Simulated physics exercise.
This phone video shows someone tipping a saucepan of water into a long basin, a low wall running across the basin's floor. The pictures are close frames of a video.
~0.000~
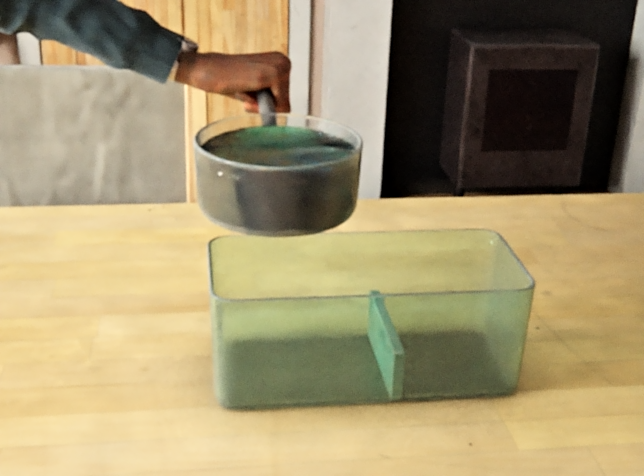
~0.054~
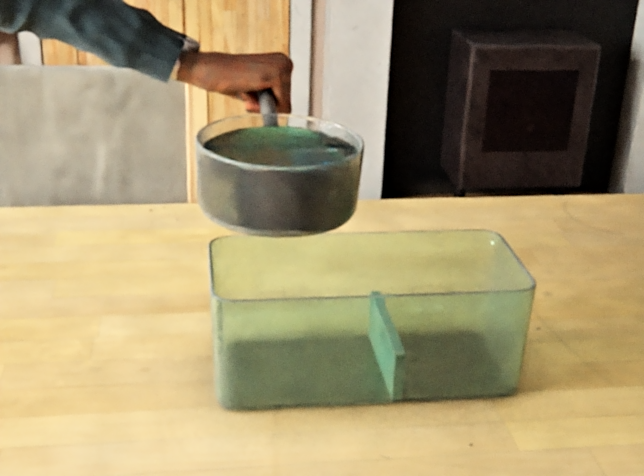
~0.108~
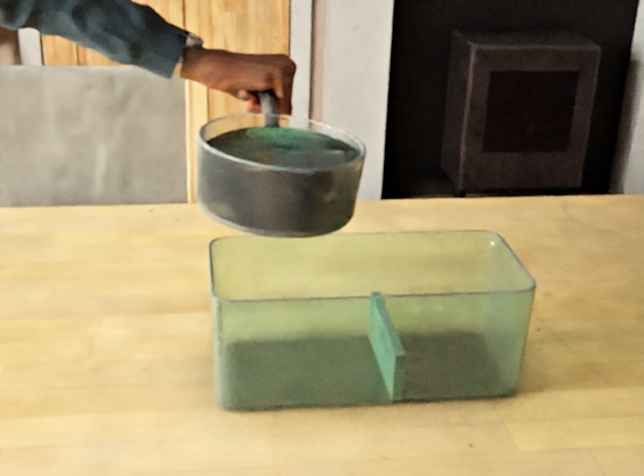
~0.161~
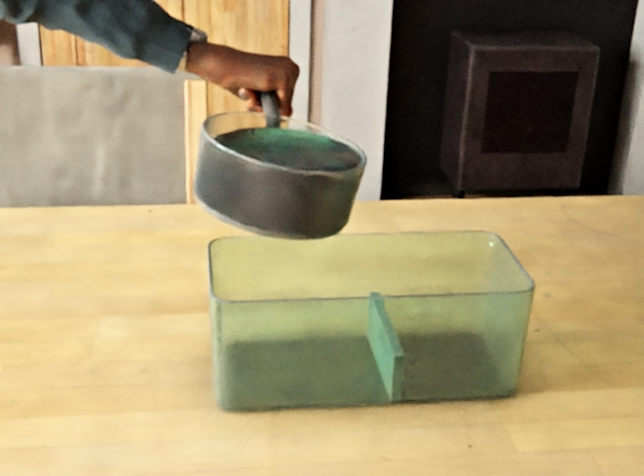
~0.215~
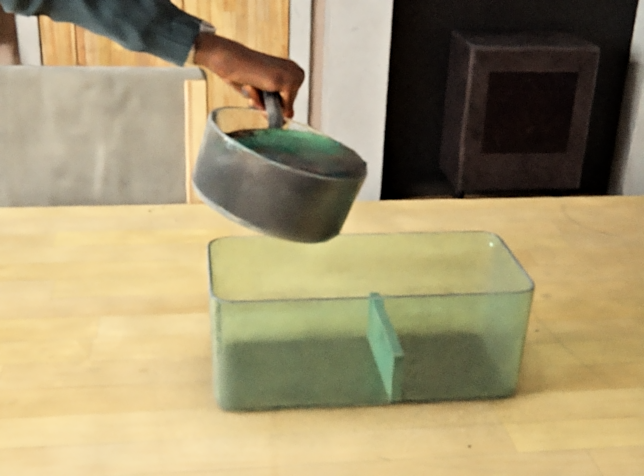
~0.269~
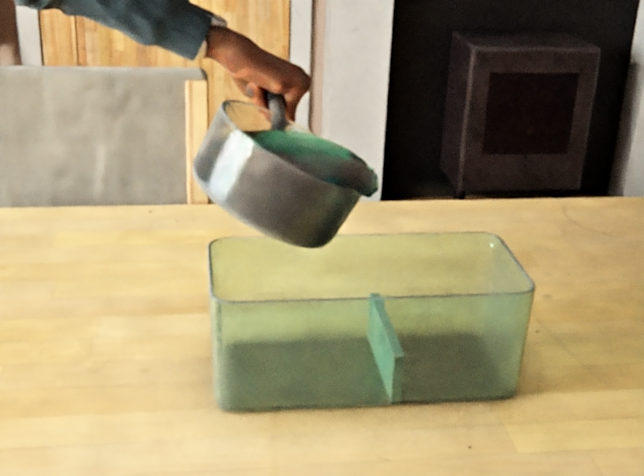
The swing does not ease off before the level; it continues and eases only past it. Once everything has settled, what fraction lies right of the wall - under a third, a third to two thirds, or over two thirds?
A third to two thirds lies right of the wall.
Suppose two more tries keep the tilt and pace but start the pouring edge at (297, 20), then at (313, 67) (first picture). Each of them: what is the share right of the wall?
30 and 35 per cent.
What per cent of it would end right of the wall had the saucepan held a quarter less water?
Around 50 percent, more or less.
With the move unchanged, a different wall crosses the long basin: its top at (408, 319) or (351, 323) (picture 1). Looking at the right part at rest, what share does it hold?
35 % then 85 %, approximately.
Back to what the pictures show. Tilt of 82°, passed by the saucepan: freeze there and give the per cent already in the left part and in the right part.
You'd find 5 per cent on the left and 35 per cent on the right.
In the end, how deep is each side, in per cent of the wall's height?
Left 40 %, right 60 %.
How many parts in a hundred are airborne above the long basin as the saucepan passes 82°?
Share out of both vessels: Approx. 30 %.
A moment on, the saucepan is tipped on its side and 30 per cent is still to pour, 5 is left of the wall and 35 right of it.
Next, the saucepan is tipped on its side and 8 per cent is still to pour, 27 is left of the wall and 57 right of it.
Then the saucepan is tipped on its side and 2 per cent is still to pour, 40 is left of the wall and 55 right of it.
Later the saucepan is tipped on its side and 1 per cent is still to pour, 44 is left of the wall and 54 right of it.
At rest 45 per cent lies left of the wall, 54 right of it and 1 outside.
